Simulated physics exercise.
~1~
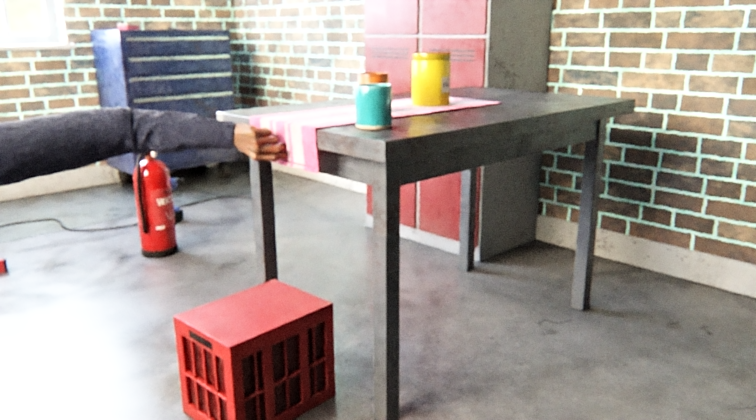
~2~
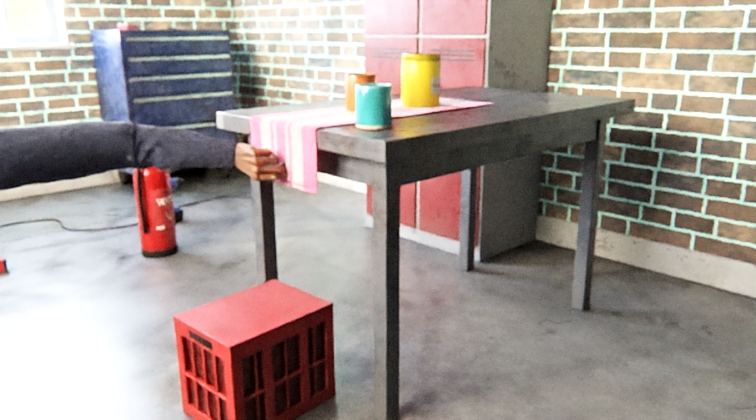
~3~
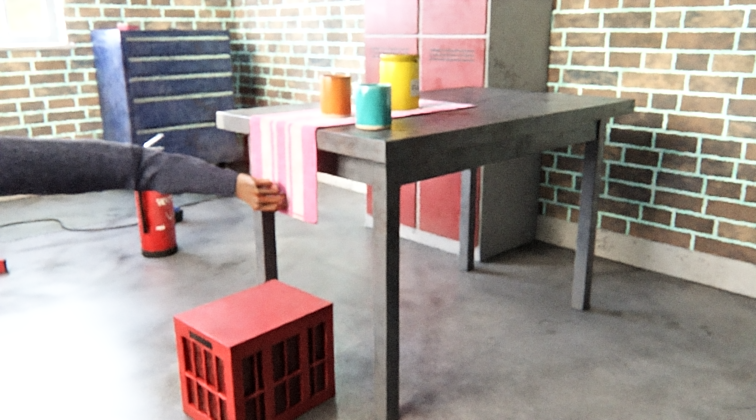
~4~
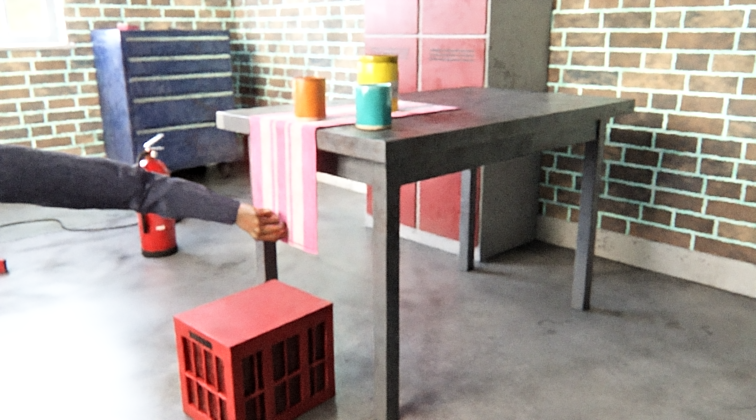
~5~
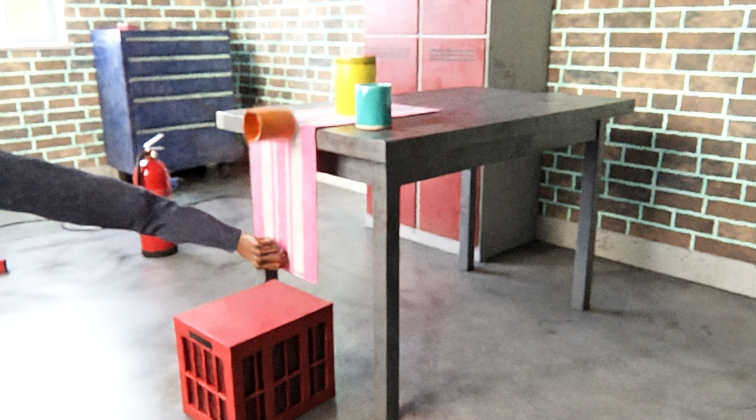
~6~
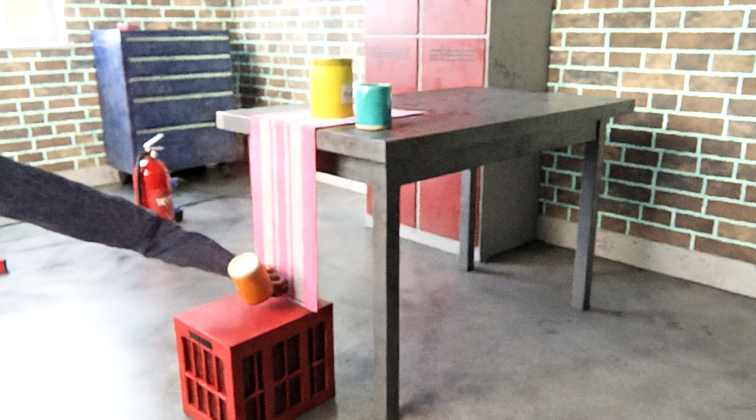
To begin with, a hand grips the hanging end of a pink striped towel on a grey table, where an orange mug, a yellow canister and a turquoise mug stand. The hand slowly draws the cloth downward, and the orange mug and yellow canister ride along to the left while the turquoise mug stays put. As more cloth hangs down, the orange mug reaches the edge and tips onto its side. It then drops over the edge toward the red crate below. Finally, the towel's hem meets the crate, the orange mug is upside down beside the hand, and the canister and turquoise mug remain upright on the table.
